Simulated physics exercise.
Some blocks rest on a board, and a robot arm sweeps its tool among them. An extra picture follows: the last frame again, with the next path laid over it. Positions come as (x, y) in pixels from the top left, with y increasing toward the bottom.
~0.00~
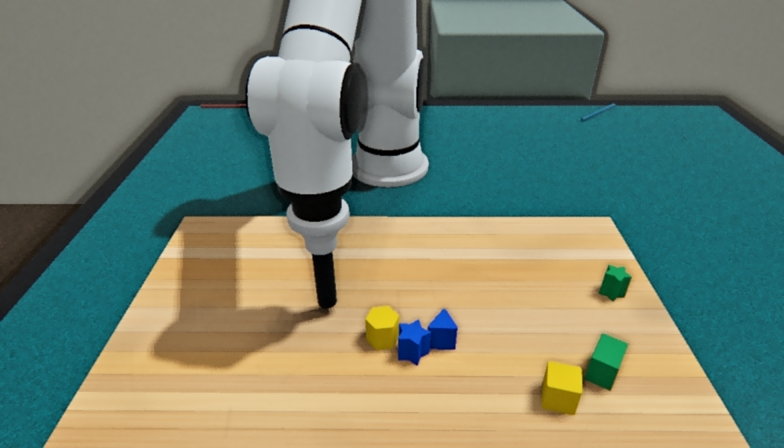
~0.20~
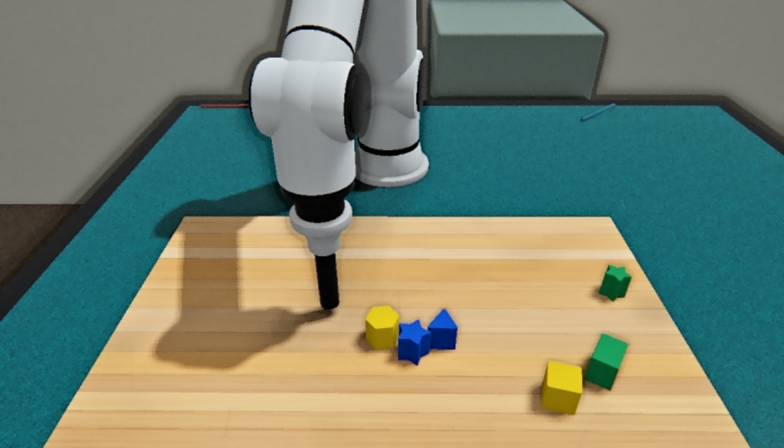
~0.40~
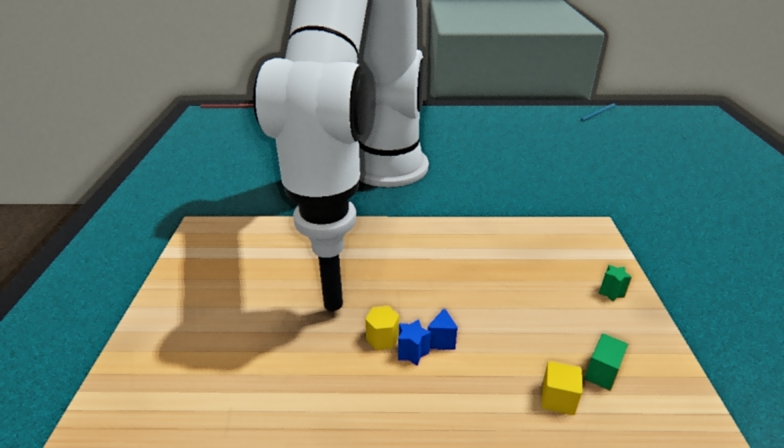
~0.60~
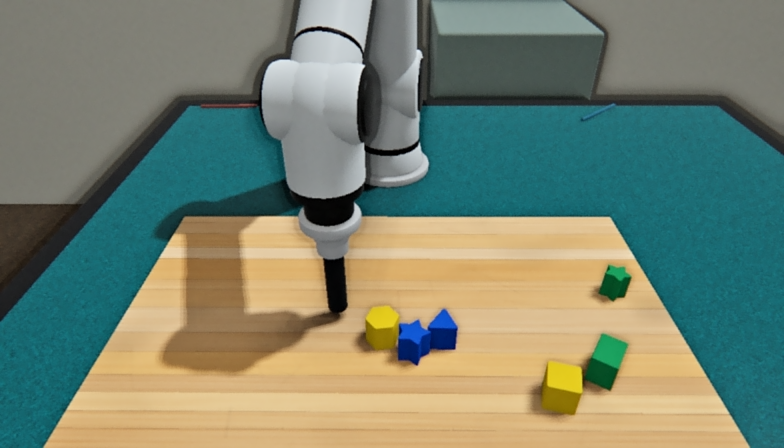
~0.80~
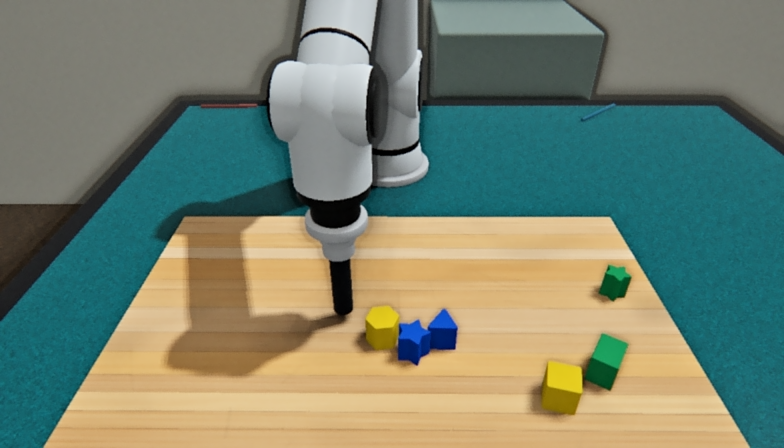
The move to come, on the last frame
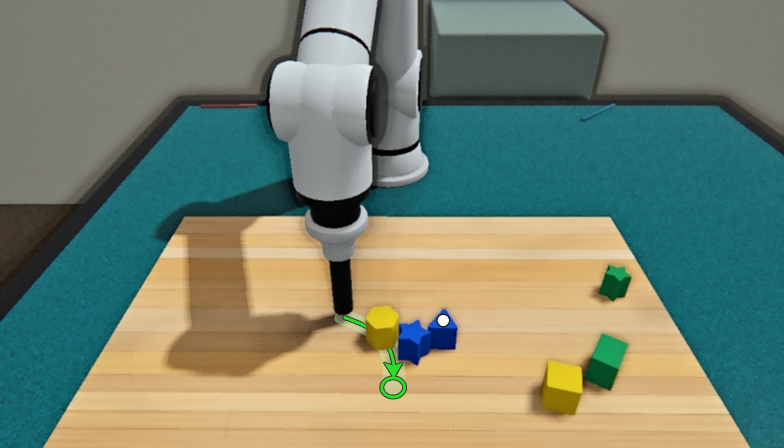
On a wooden board, a robot arm moves its black tool slightly right toward still blocks.
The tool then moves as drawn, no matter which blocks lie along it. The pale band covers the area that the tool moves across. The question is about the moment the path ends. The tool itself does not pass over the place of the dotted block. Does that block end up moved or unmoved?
The block you're asking about stays where it is.
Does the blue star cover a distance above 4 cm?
Answer: Yes.
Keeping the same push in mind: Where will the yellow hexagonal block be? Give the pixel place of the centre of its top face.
My best guess is (421, 377).
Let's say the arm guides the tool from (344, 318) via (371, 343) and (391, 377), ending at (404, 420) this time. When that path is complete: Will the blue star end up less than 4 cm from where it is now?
In short: Yes.
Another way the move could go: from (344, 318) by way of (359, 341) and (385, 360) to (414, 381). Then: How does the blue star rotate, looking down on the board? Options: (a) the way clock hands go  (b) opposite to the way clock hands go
I choose a.
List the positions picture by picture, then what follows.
The first frame shows tool tip at (327, 302); block tops, yellow hexagonal block at (382, 317); blue star at (413, 331); blue triangular block at (443, 320).
The second frame shows tool at (330, 303); blocks unchanged.
The third frame shows tool at (333, 305); blocks unchanged.
The fourth frame shows tool at (338, 307); blocks unchanged.
The fifth frame shows tool at (344, 309); yellow hexagonal block at (382, 317); blue star at (413, 331); blue triangular block at (443, 320).
Path on the board, from (344, 318) through (374, 331) and (392, 355) to (393, 387); the dot is on the blue triangular block.
What follows on the original path. One third of the way, tool at (375, 323); yellow hexagonal block at (393, 325); blue star at (422, 337).
Two thirds of the way, tool at (392, 347); yellow hexagonal block at (408, 352), turned 25° clockwise; blue star at (439, 351), turned 80° anticlockwise.
At the end, tool at (393, 378); yellow hexagonal block at (421, 377), turned 20° anticlockwise; blue star at (443, 354), turned 105° anticlockwise; blue triangular block in place.
